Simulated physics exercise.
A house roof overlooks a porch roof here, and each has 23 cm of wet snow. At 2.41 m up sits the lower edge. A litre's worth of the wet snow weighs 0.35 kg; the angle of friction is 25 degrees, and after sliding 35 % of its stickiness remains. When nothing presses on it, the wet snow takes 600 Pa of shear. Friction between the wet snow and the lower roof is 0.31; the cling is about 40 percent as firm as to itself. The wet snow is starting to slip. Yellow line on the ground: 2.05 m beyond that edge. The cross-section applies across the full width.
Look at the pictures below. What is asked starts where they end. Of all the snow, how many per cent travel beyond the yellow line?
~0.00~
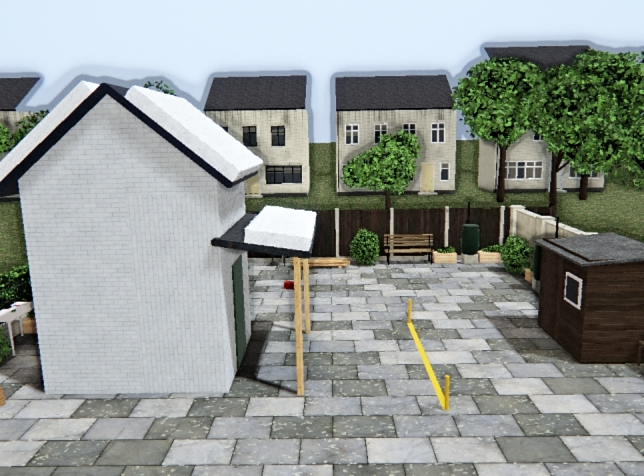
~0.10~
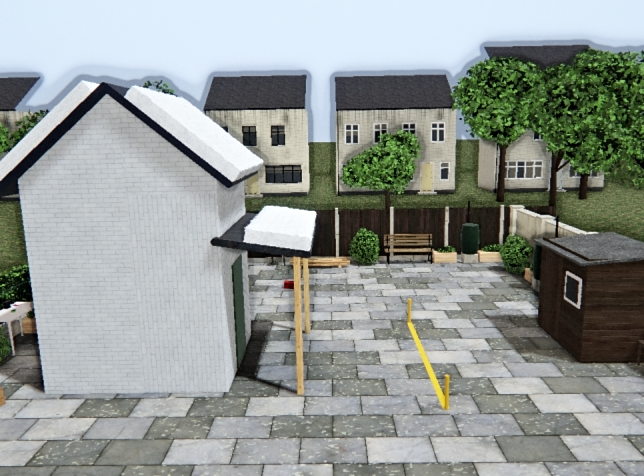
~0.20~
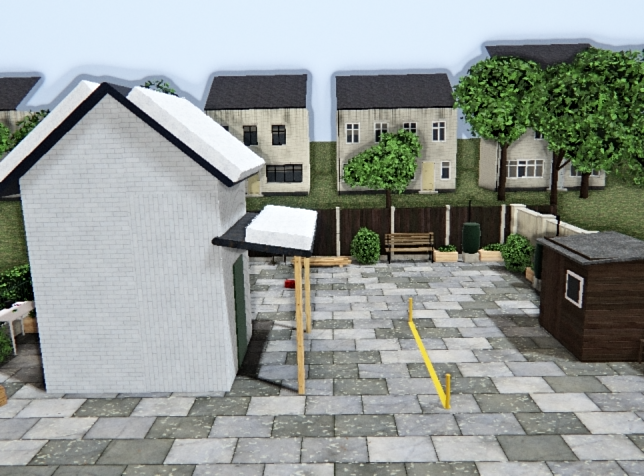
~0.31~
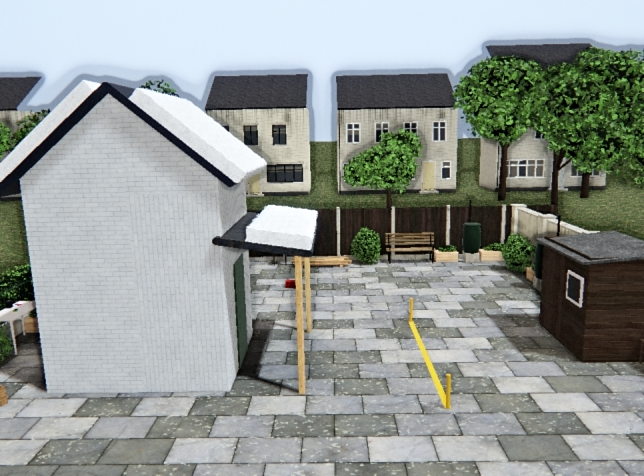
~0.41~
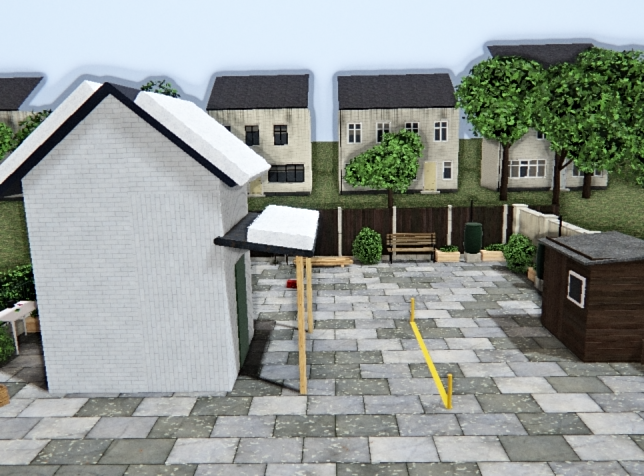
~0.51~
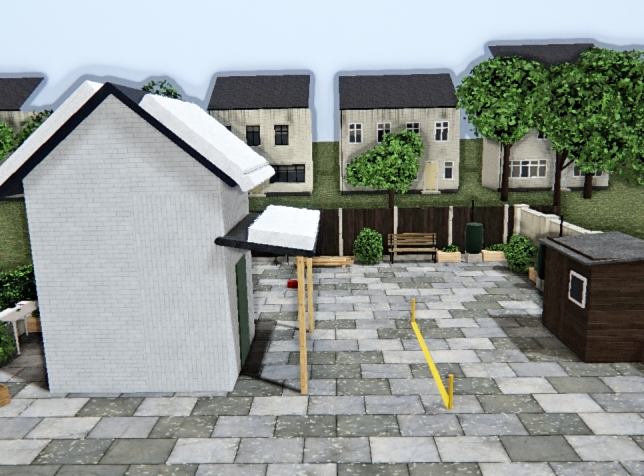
Something like 1 %.
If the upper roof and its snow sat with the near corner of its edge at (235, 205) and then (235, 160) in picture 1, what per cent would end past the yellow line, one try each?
It would be 0 percent for the first setting and 12 percent for the second.
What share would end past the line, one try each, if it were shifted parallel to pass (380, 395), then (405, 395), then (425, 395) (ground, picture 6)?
One by one: 18 in a hundred, 8 in a hundred, 3 in a hundred.
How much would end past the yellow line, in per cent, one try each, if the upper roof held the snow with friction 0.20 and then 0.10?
It would be 20 % the first time and 25 % the second.
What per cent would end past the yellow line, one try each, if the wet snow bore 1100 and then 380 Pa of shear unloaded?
Expect about 0 in a hundred, then about 10 in a hundred.
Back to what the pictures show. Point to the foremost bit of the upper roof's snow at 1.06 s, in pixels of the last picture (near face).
(283, 228) or thereabouts.
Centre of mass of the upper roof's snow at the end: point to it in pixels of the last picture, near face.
About (332, 310).
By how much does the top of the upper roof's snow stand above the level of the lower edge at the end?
Roughly 0.5 m.
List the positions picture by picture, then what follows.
The first frame shows foremost bit of the wet snow at (233, 169).
The second frame shows foremost bit of the wet snow at (234, 169), its middle shifted 8 mm.
The third frame shows foremost bit of the wet snow at (236, 180), its middle shifted 3.0 cm, 1 % of it past the upper edge, in one piece.
The fourth frame shows foremost bit of the wet snow at (238, 170), its middle shifted 7.0 cm, 3 % of it past the upper edge, in one piece.
The fifth frame shows foremost bit of the wet snow at (243, 172), its middle shifted 13 cm, 6 % of it past the upper edge, in one piece.
The sixth frame shows foremost bit of the wet snow at (249, 176), its middle shifted 20 cm, 11 % of it past the upper edge, cracking.
After 1.06 s, none is below the lower edge and 0 % is past the line.
After 1.70 s, none is below the lower edge and 0 % is past the line.
After 2.35 s, 40 % is below the lower edge and 0 % is past the line.
After 3.00 s, 46 % is below the lower edge and 1 % is past the line.
After 3.40 s, 46 % is below the lower edge and 1 % is past the line.
